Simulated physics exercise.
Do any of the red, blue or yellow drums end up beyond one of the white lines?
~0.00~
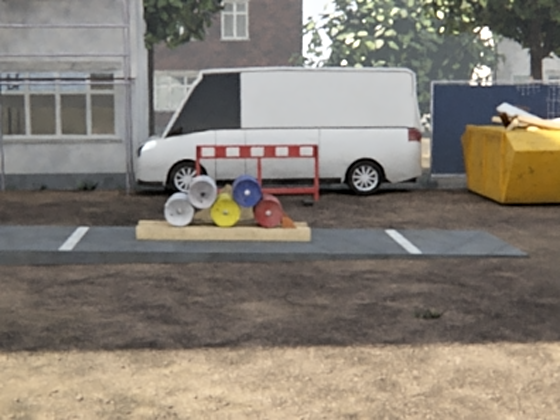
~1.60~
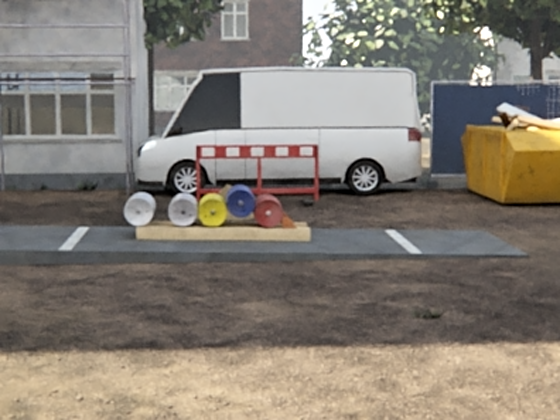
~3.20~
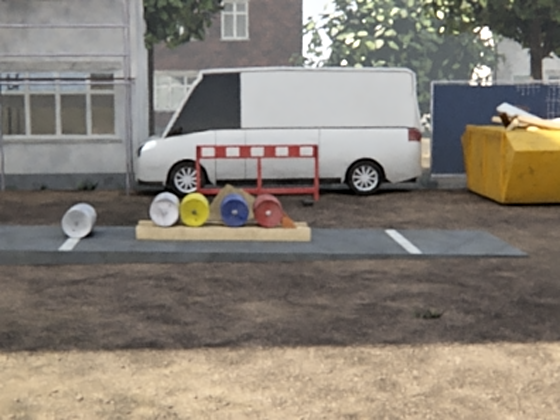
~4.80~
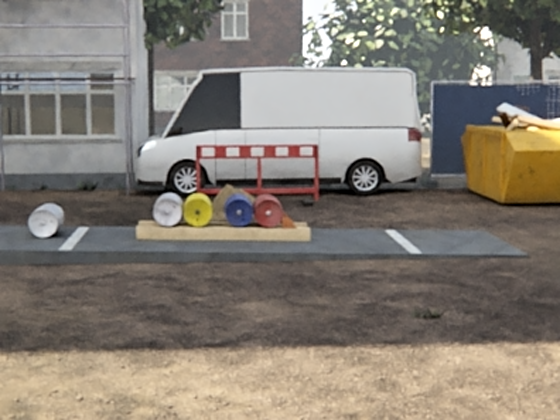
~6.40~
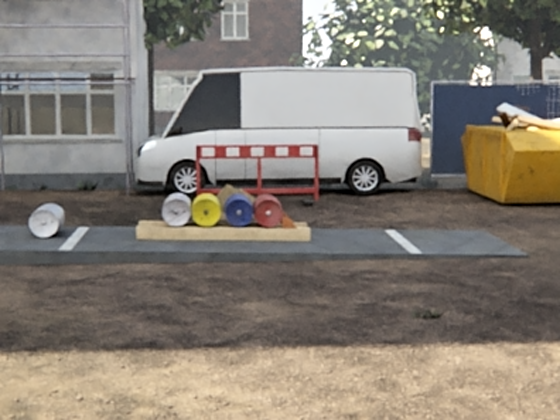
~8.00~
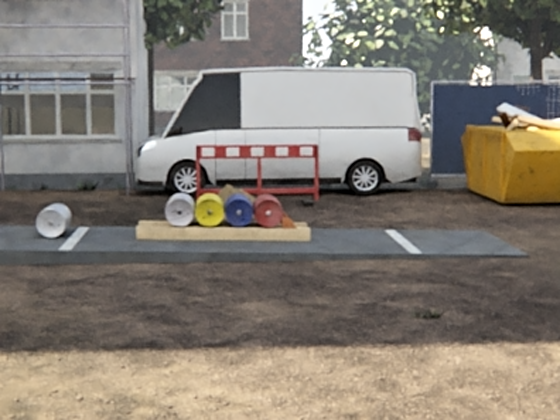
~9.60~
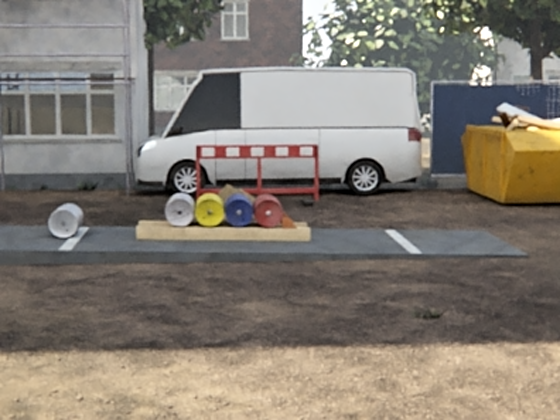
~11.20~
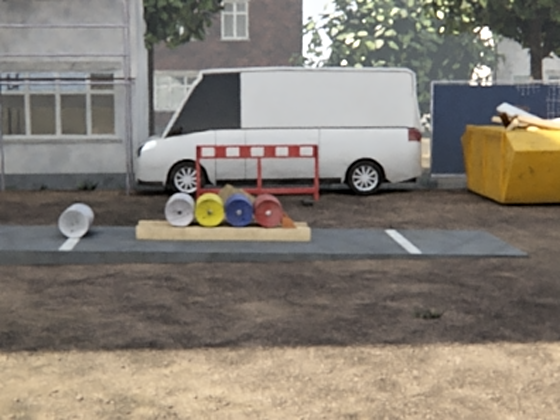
No, none of them gets beyond a line. The red, blue and yellow drums all stay on the wooden base between the lines.
The clip shows five drums stacked on a wooden base before a parked white van. The stack collapses leftward, and one white drum rolls off past the left line, then drifts back to it, while the other white, yellow, blue and red drums end in a row on the base.
